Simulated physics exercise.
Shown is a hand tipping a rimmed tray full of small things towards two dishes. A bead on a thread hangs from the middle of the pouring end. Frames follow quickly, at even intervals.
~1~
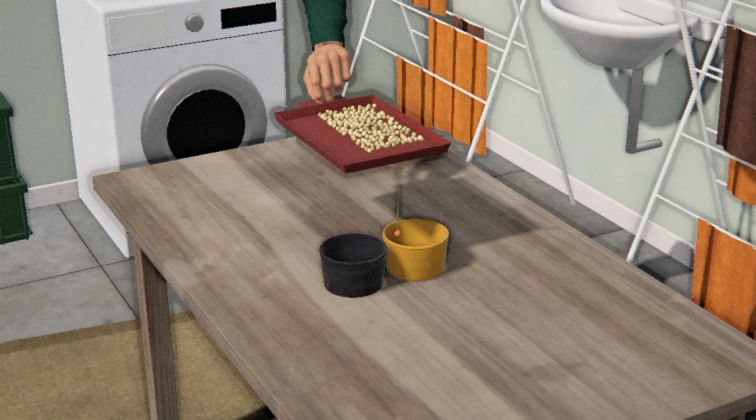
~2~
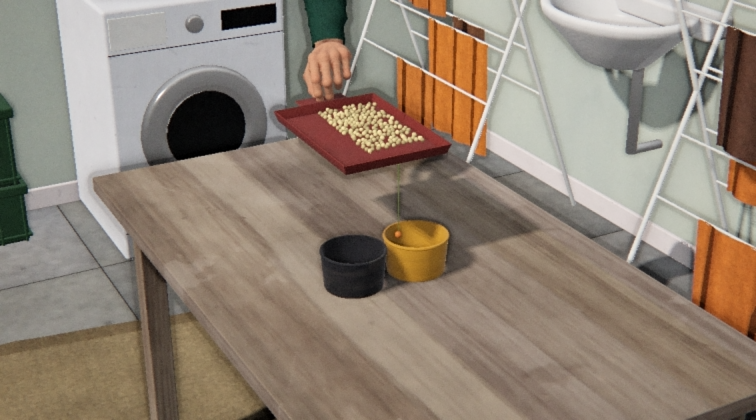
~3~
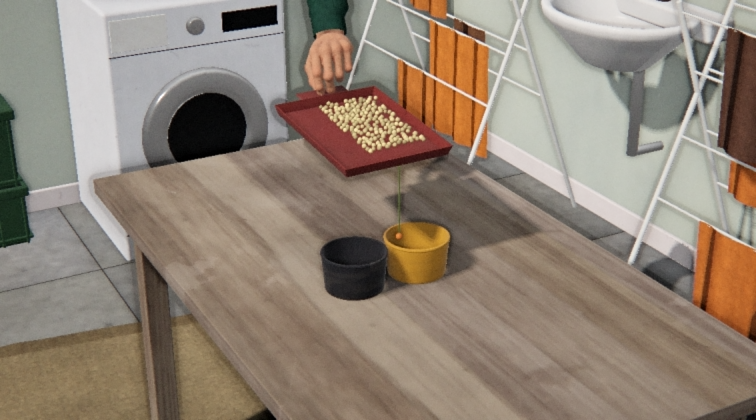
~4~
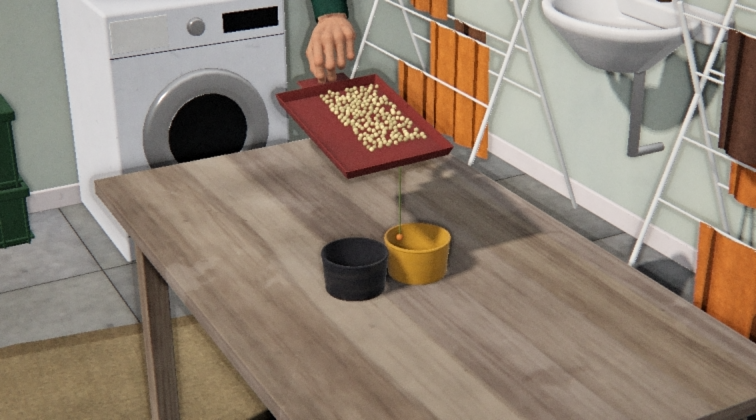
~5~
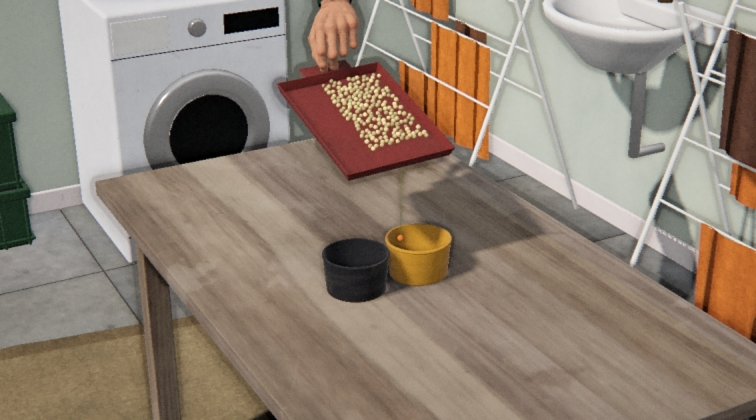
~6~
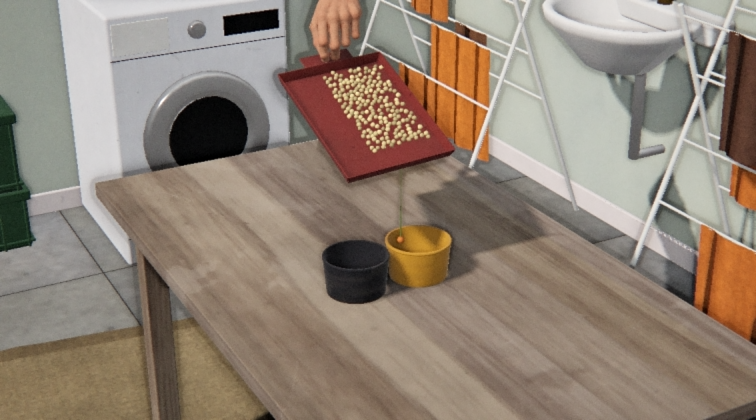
In a laundry room, a hand slowly raised the far end of a red tray of pale beans, tilting it steadily towards a black dish and a yellow one on the wooden table.
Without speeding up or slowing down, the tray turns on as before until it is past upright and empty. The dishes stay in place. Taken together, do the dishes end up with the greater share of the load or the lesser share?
They end up with the lesser share.
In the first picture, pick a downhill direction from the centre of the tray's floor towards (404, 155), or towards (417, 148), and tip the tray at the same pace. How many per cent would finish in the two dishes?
First some 20, then 40 per cent.
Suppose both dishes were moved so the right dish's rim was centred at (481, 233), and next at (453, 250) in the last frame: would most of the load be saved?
Short of half and then the bulk of it.
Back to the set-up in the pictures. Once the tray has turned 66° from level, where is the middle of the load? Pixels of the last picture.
Around (395, 175).
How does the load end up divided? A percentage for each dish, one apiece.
Count per hundred - left dish ~ 20, right dish ~ 0.
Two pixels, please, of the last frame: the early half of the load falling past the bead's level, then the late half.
At about (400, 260), then at (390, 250).
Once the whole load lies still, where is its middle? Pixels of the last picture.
About (399, 312).
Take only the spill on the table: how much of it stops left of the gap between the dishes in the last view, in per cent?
Roughly 30 in a hundred.
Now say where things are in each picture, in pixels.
The first picture shows corners of the pouring end near (346, 163) and (447, 142), level; middle of the load near (366, 126), soya beans; left dish near (368, 276); right dish near (432, 260); bead on its thread near (398, 233).
The second picture shows corners of the pouring end near (346, 165) and (447, 143), level; middle of the load near (367, 125).
The third picture shows corners of the pouring end near (347, 167) and (448, 145), tipped barely, lowest at the left corner; middle of the load near (368, 121).
The fourth picture shows corners of the pouring end near (348, 169) and (449, 145), tipped a little, lowest at the left corner; middle of the load near (369, 114).
The fifth picture shows corners of the pouring end near (349, 172) and (451, 146), tipped clearly, lowest at the left corner; middle of the load near (371, 108).
The sixth picture shows corners of the pouring end near (349, 175) and (451, 148), tipped clearly, lowest at the left corner; middle of the load near (372, 104), the bulk on the move; left dish near (371, 282); right dish near (434, 266).
Shortly afterwards, tray tipped steeply; near two thirds on the tray; only a few outside both; near a third in the air.
Next, tray tipped past a quarter turn; only a few on the tray; a little in the left dish; only a few in the right dish; near two thirds outside both; near a quarter in the air.
Some moments later, tray tipped past a quarter turn; near a quarter in the left dish; only a few in the right dish; the bulk outside both.
In the end, tray tipped past a quarter turn; near a quarter in the left dish; only a few in the right dish; the bulk outside both.
